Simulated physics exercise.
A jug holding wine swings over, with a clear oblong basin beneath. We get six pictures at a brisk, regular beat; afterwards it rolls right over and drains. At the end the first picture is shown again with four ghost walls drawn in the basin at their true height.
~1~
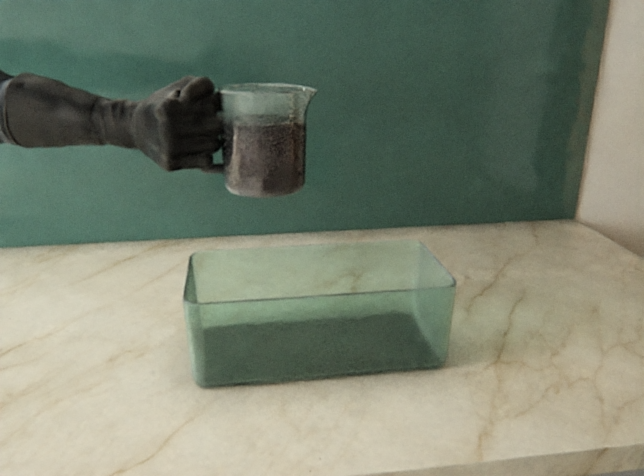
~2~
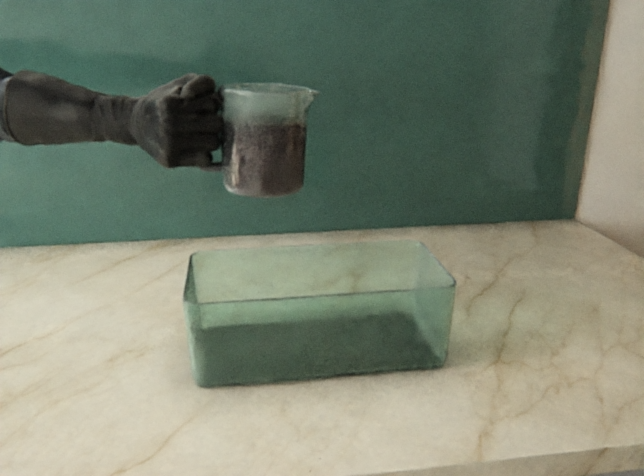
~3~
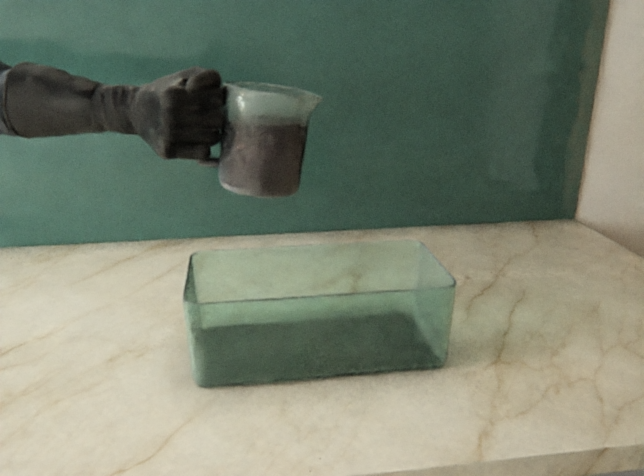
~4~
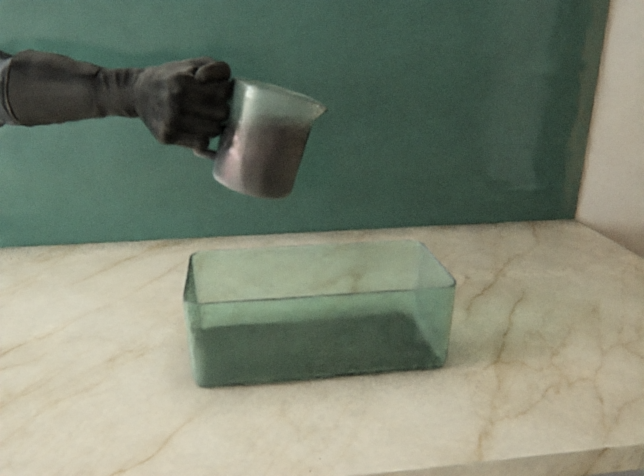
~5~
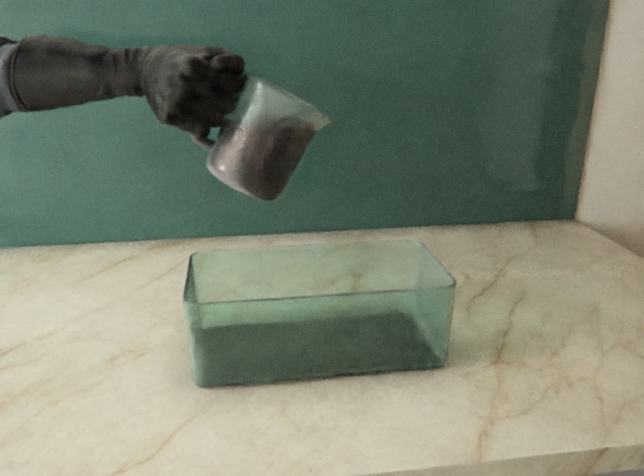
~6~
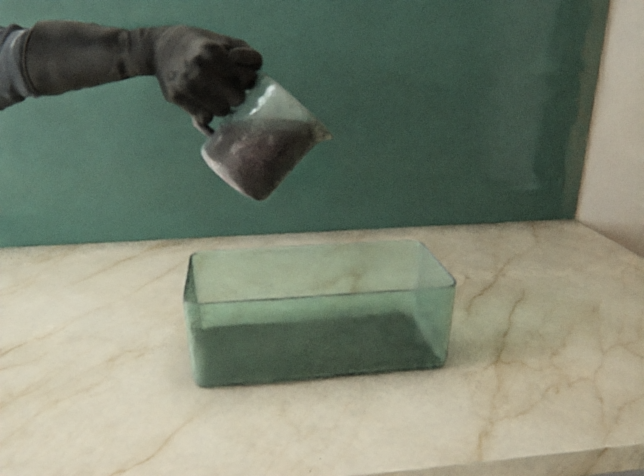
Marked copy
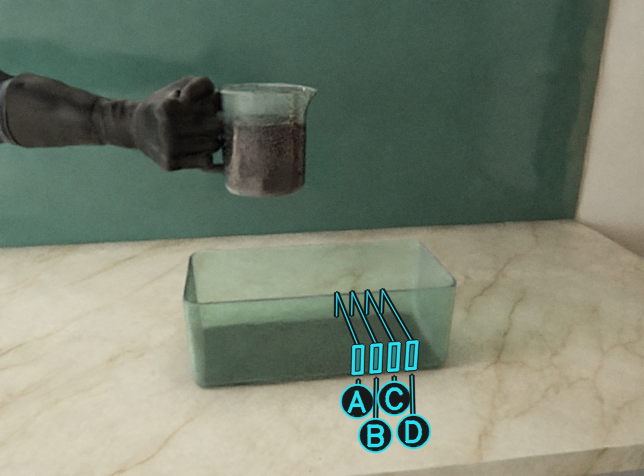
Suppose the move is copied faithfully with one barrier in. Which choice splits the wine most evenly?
Use place C.
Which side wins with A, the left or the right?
The right side.
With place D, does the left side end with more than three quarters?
Yes, it does.
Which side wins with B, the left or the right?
The right side.
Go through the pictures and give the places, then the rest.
Upright, lip at (316, 90); basin from (193, 384) to (445, 363); nothing has left yet, in the first picture.
Upright, lip at (317, 92); nothing has left yet, in the second picture.
Tipped about 8°, lip at (321, 98); nothing has left yet, in the third picture.
Tipped about 17°, lip at (327, 108); nothing has left yet, in the fourth picture.
Tipped about 28°, lip at (331, 121); nothing has left yet, in the fifth picture.
Tipped about 41°, lip at (333, 136); nothing has left yet, in the sixth picture.
In cyan, A at (358, 380); B at (376, 378); C at (394, 377); D at (411, 375).
For place A, about 10 % ends left of the wall and 86 % right of it; 4 % is lost outside.
For place B, about 14 % ends left of the wall and 82 % right of it; 4 % is lost outside.
For place C, about 53 % ends left of the wall and 43 % right of it; 4 % is lost outside.
For place D, about 90 % ends left of the wall and 7 % right of it; 4 % is lost outside.
